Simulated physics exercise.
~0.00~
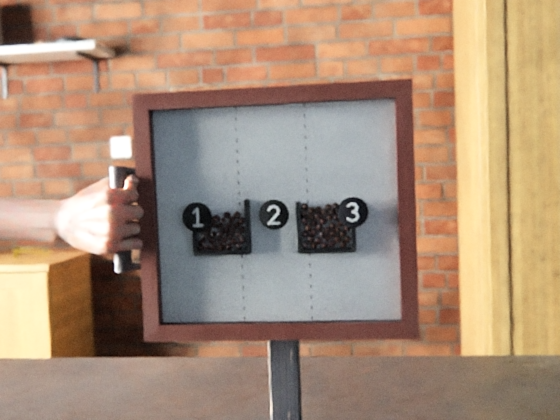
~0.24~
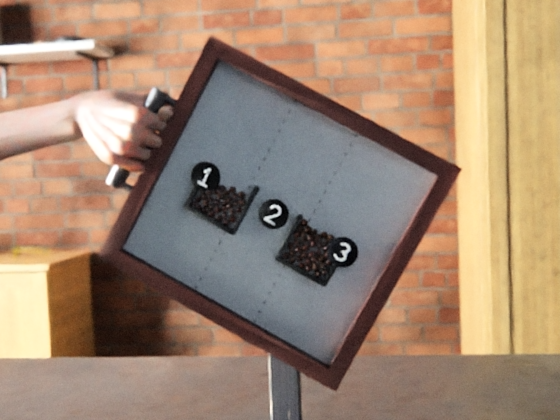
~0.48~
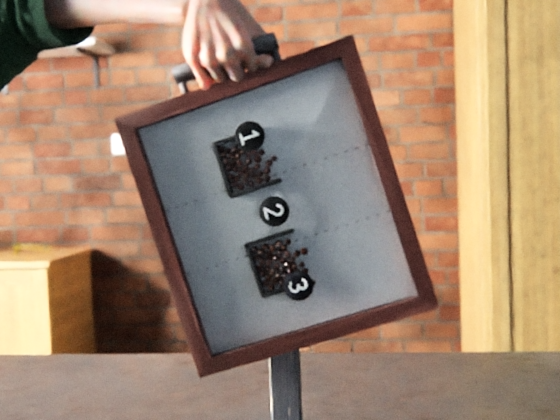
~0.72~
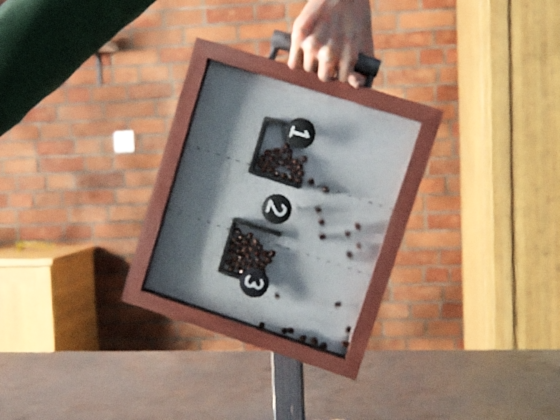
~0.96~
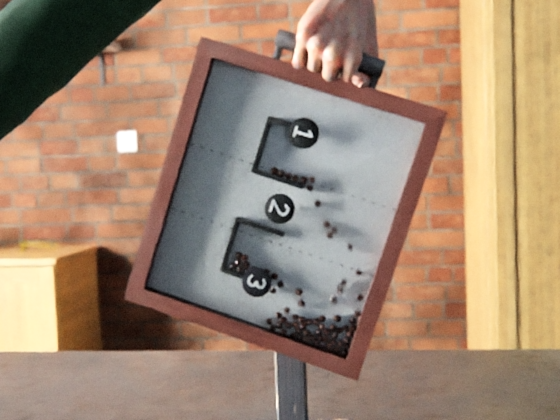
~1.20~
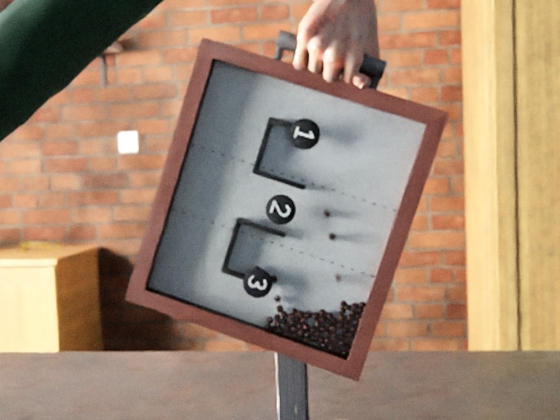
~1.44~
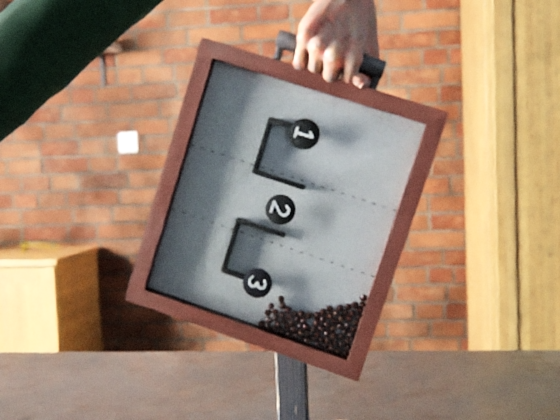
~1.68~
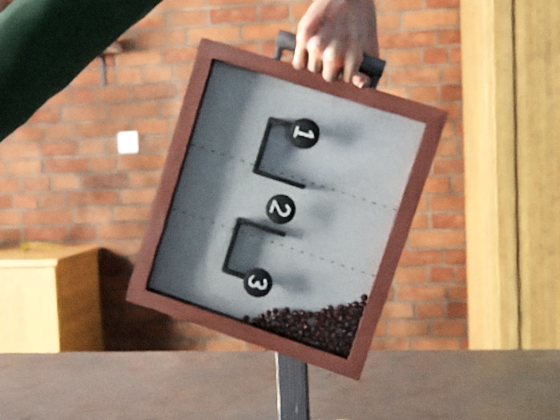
Before a brick wall, a hand turning a framed case clockwise, dark beads spilling from two trays and settling along the bottom.
